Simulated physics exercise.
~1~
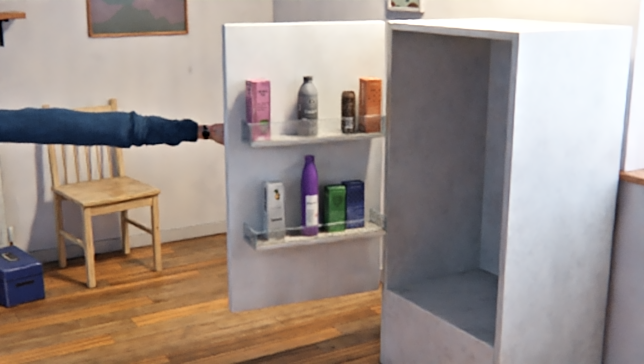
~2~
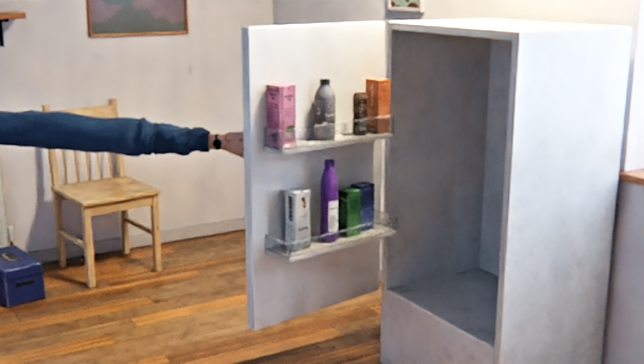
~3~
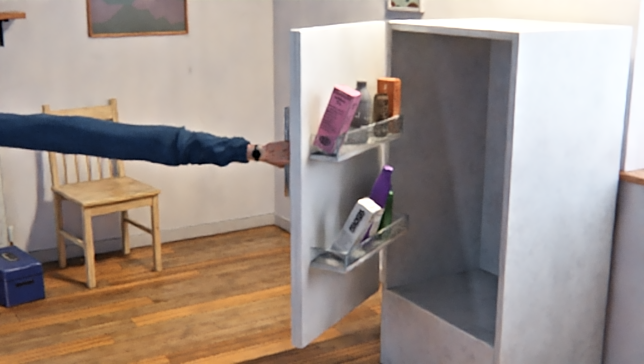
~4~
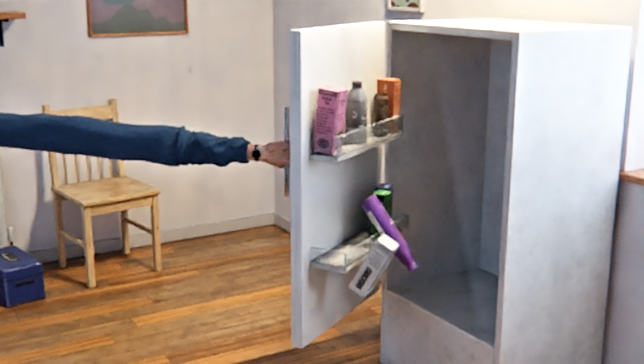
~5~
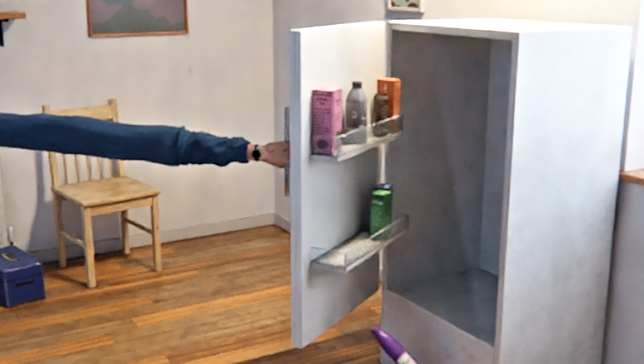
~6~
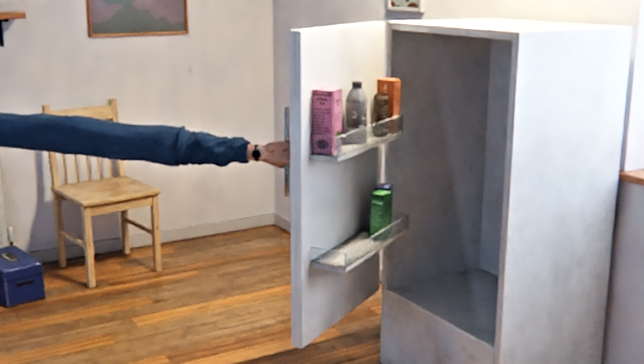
In a room with a wooden floor and a pale chair, an open cabinet door holds bottles and cartons on two clear racks. A hand at the end of a blue sleeve swings the door towards the empty cabinet, then holds it still, partway closed. The pink carton above and the purple bottle and white carton below tilt with the halt. The pink carton settles upright again, but the other two tip over the lower rail and tumble down out of sight. The green carton and the upper items remain on the racks, the hand still on the door.
